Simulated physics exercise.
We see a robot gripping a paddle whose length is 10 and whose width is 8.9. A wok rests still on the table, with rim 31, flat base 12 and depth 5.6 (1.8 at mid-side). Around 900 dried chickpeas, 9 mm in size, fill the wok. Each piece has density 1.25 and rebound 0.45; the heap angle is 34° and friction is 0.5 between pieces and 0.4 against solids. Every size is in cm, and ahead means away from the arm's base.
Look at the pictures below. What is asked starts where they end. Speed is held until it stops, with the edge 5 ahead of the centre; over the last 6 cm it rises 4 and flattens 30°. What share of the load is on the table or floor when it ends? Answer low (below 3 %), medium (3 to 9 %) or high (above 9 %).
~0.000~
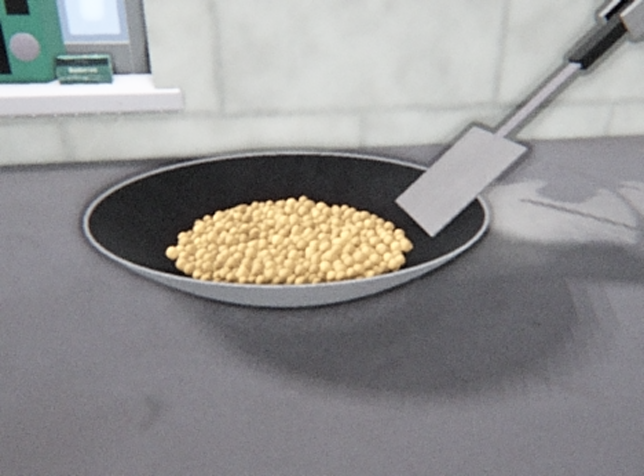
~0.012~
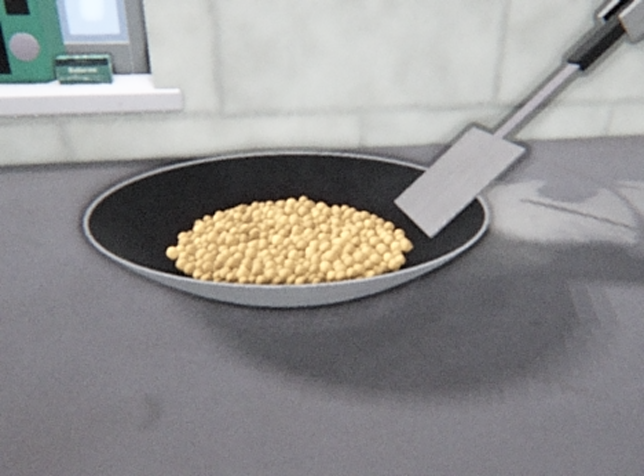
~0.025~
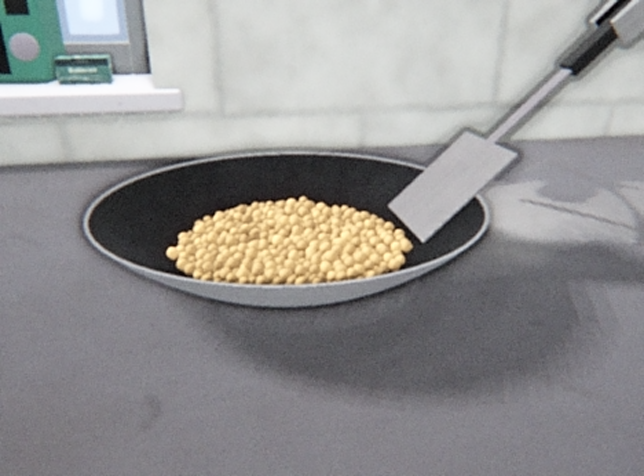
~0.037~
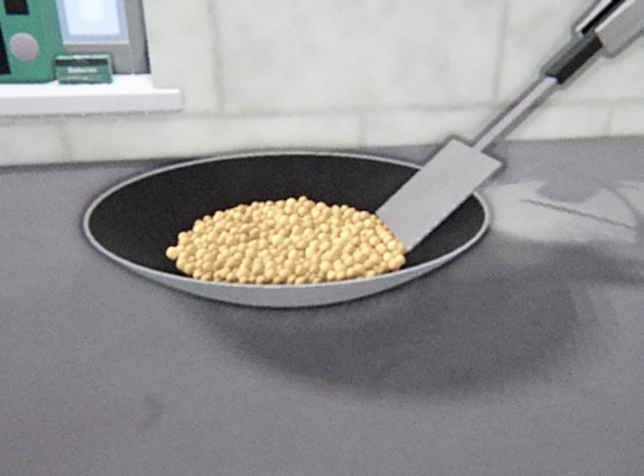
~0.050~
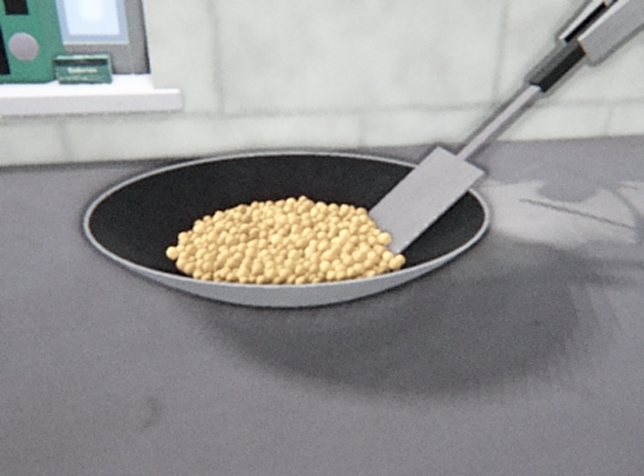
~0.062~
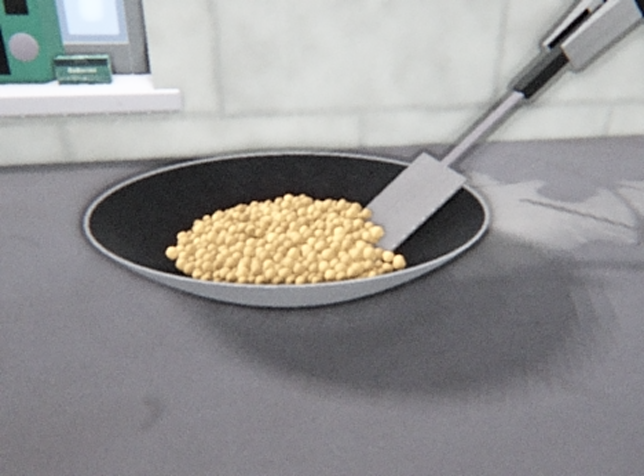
Medium.
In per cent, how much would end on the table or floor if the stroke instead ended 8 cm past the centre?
Then roughly 20 percent would finish on the table or floor.
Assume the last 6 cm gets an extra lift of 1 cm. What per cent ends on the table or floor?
Some 0 in a hundred.
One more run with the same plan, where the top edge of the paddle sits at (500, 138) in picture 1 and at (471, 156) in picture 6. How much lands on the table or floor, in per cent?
Roughly 0 %.
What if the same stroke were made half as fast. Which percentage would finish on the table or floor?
Roughly 0 in a hundred.
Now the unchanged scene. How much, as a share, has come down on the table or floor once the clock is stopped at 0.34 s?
Estimate: About 2 percent.
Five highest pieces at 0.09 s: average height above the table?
About 5 cm.
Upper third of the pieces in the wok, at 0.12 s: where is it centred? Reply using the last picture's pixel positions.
It is centred close to (274, 225).
After 0.09 s, sloping 43°, highest piece 5 above the table; 900 in the wok.
After 0.12 s, sloping 33°, highest piece 7 above the table; 900 in the wok.
After 0.34 s, sloping 13°, highest piece 8 above the table; 853 in the wok, 23 on the table or floor, 24 on the blade or in flight.
After 1.39 s, sloping 13°, highest piece 6 above the table; 846 in the wok, 54 on the table or floor.
At rest, 846 in the wok, 54 on the table or floor. That is 6 % on the table or floor.
